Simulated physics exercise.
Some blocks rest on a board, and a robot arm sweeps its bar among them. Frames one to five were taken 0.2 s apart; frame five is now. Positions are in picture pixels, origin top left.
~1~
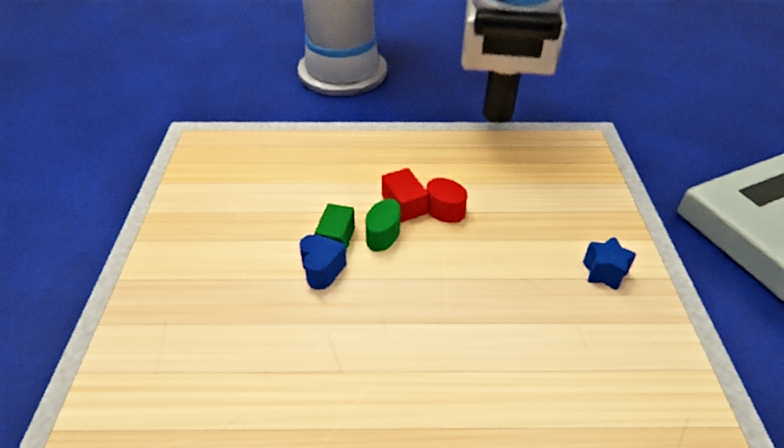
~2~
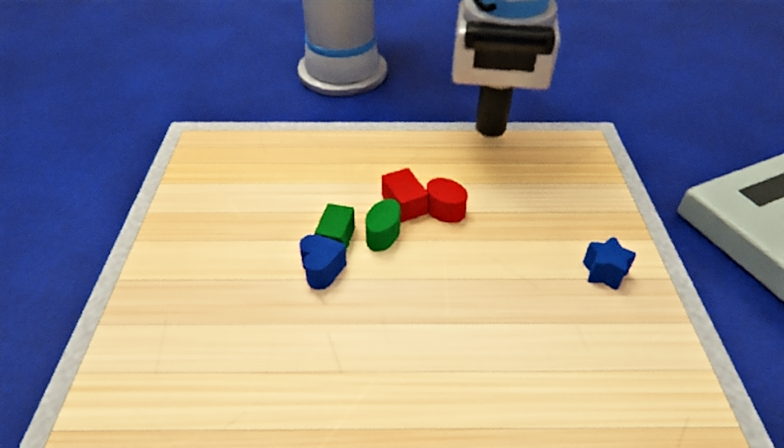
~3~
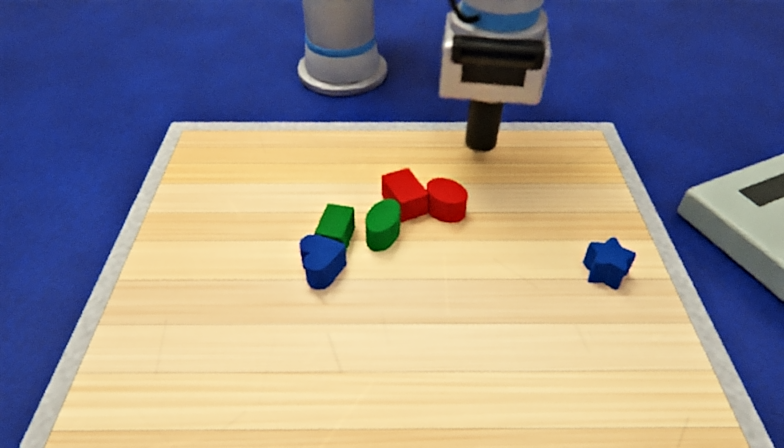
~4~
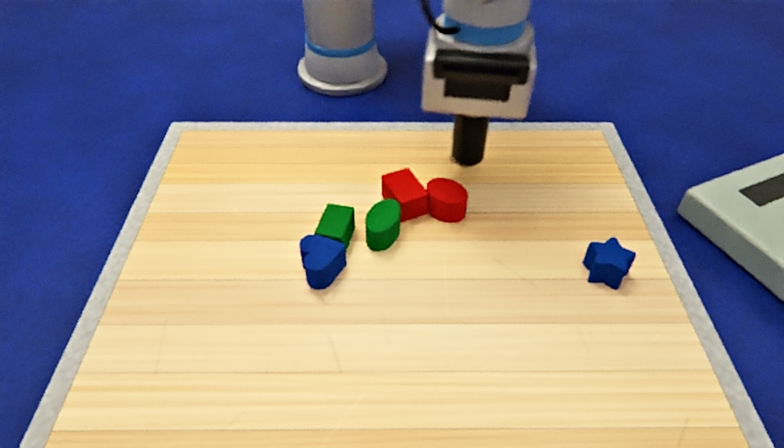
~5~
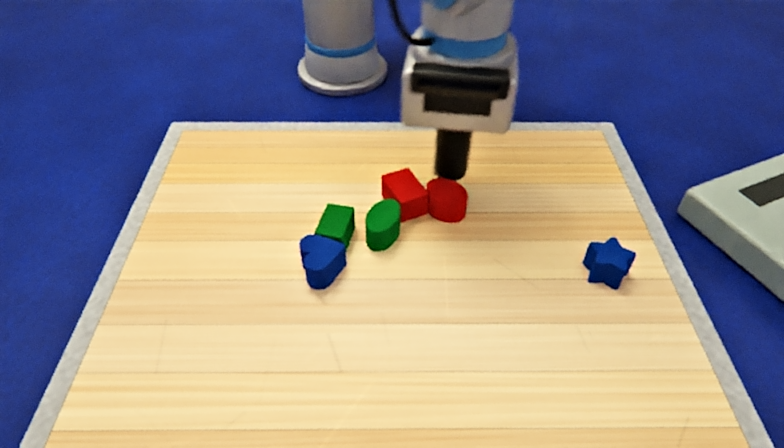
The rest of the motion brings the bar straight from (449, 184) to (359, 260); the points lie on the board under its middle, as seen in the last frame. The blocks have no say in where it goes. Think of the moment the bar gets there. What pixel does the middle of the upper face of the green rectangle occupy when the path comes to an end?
Its top centre lands on (307, 222).
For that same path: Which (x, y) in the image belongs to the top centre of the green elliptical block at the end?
The green elliptical block ends near (323, 250).
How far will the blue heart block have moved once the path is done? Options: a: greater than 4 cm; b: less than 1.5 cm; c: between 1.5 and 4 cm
My answer is option c.
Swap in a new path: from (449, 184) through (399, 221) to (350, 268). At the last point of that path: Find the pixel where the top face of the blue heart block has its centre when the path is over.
The middle of its top is at (278, 270).
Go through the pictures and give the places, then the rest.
Tip of the bar at (498, 116), middles of tops, blue heart block at (319, 250), green rectangle at (335, 219), green elliptical block at (383, 214), red rectangle at (405, 184), red elliptical block at (447, 190), in the first frame.
Bar at (490, 130), nothing pushed, in the second frame.
Bar at (481, 144), nothing pushed, in the third frame.
Bar at (467, 158), nothing pushed, in the fourth frame.
Bar at (450, 172), blue heart block at (319, 250), green rectangle at (335, 219), green elliptical block at (383, 214), red rectangle at (405, 184), red elliptical block at (447, 190), in the fifth frame.
The first path, step by step. One third of the way, bar at (422, 195); green elliptical block at (369, 222), turned 30° anticlockwise; red rectangle at (389, 190), turned 20° clockwise; red elliptical block at (441, 209), turned 60° anticlockwise.
Two thirds of the way, bar at (391, 220); green rectangle at (327, 220); green elliptical block at (361, 225), turned 55° anticlockwise; red rectangle at (368, 193), turned 50° clockwise; red elliptical block at (439, 214), turned 85° anticlockwise.
At the end, bar at (358, 247); blue heart block at (289, 263), turned 40° clockwise; green rectangle at (307, 222), turned 20° clockwise; green elliptical block at (323, 250), turned 35° anticlockwise; red rectangle at (367, 193), turned 55° clockwise; red elliptical block at (439, 214), turned 85° anticlockwise.
